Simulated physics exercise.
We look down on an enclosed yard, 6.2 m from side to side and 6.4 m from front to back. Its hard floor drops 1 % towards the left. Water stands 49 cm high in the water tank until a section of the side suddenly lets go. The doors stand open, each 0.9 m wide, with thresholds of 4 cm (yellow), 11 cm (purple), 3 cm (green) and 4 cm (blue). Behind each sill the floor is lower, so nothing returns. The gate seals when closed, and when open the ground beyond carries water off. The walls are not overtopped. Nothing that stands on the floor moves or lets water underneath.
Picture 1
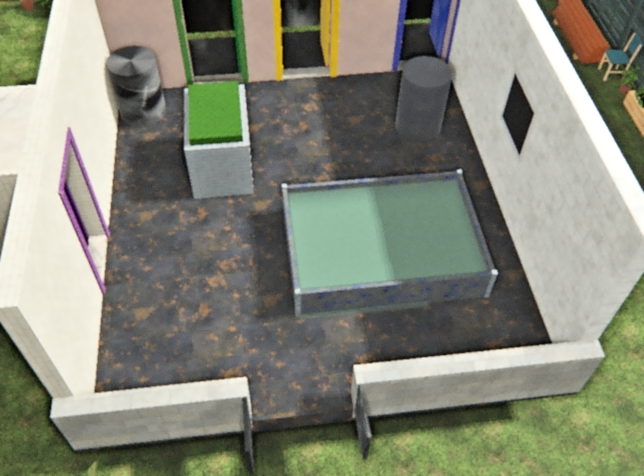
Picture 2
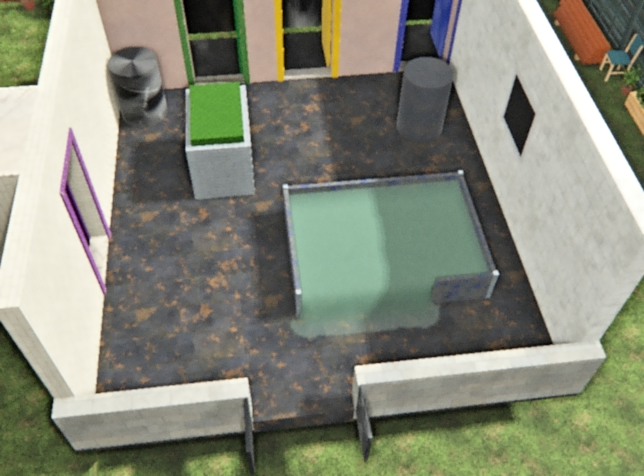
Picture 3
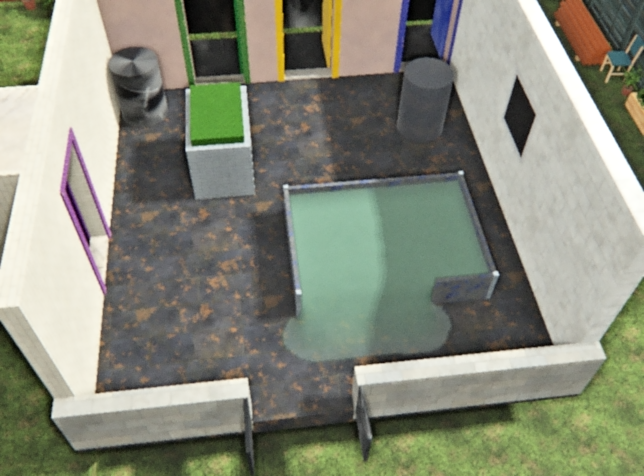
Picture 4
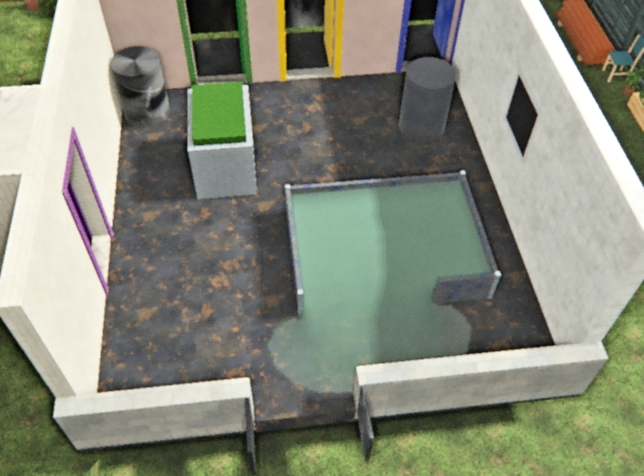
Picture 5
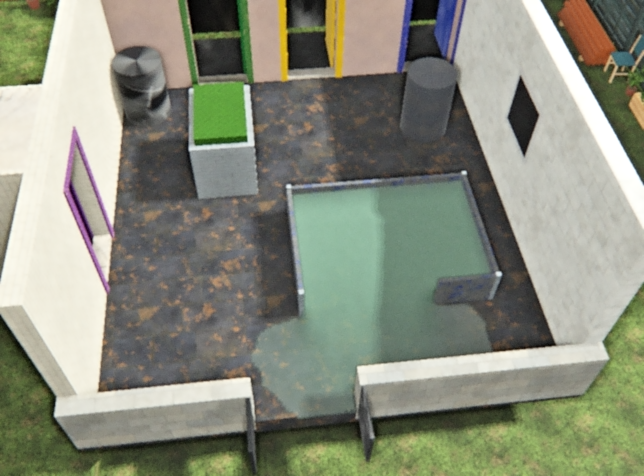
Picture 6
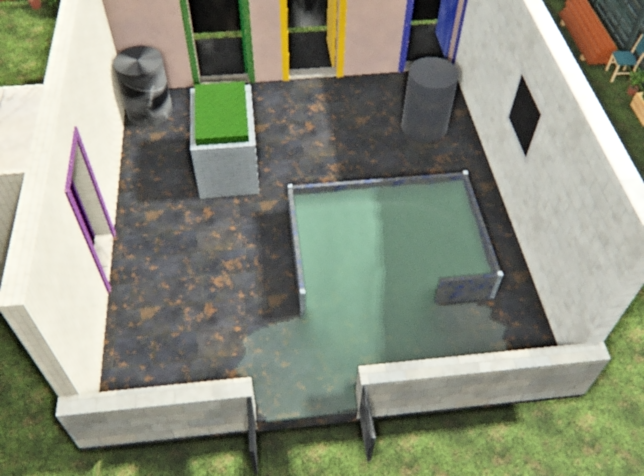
A large, low glass-like tank of greenish water in a walled yard opened along its near side, and the water poured out, spreading across the dark floor towards the gap in the front wall.
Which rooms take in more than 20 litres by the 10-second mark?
The water let in: At the yellow door it does not reach the limit; at the purple door it keeps below the limit; at the green door it keeps below the limit; at the blue door it goes over the limit.
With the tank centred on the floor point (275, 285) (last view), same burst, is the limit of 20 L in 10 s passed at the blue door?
Then: Blue under.
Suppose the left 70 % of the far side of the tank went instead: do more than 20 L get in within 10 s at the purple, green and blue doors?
Against that limit: Purple not over, green past it, blue past it.
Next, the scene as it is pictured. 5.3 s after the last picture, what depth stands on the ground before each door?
Depths in cm: Yellow 0, purple 4, green 0, blue 10.
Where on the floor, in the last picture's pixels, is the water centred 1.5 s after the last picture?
Around (389, 295).
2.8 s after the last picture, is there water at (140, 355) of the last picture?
It is wet.
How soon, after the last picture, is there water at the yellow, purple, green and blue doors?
Arrival: Yellow 6.5 s, purple 2.6 s, green 6.0 s, blue 4.0 s.
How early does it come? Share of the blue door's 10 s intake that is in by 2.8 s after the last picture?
Some 0 per cent by then.
Then, 0.7 s after the last picture water covers 15 % of the floor and is deepest (40 cm) near (377, 377); yellow door not reached, purple door not reached, green door not reached, blue door not reached.
Then, 1.5 s after the last picture water covers 20 % of the floor and is deepest (32 cm) near (377, 377); yellow door not reached, purple door not reached, green door not reached, blue door not reached.
Then, 2.8 s after the last picture water covers 35 % of the floor and is deepest (24 cm) near (112, 418); yellow door not reached, purple door 3 cm at the sill, 0 L in, green door not reached, blue door not reached.
Then, 5.3 s after the last picture water covers 60 % of the floor and is deepest (13 cm) near (98, 420); yellow door not reached, purple door 4 cm at the sill, 0 L in, green door not reached, blue door 10 cm at the sill, 36 L in.
Then, 9.3 s after the last picture water covers 90 % of the floor and is deepest (9 cm) near (98, 420); yellow door 2 cm at the sill, 0 L in, purple door 4 cm at the sill, 0 L in, green door 5 cm at the sill, 4 L in, blue door 6 cm at the sill, 97 L in.
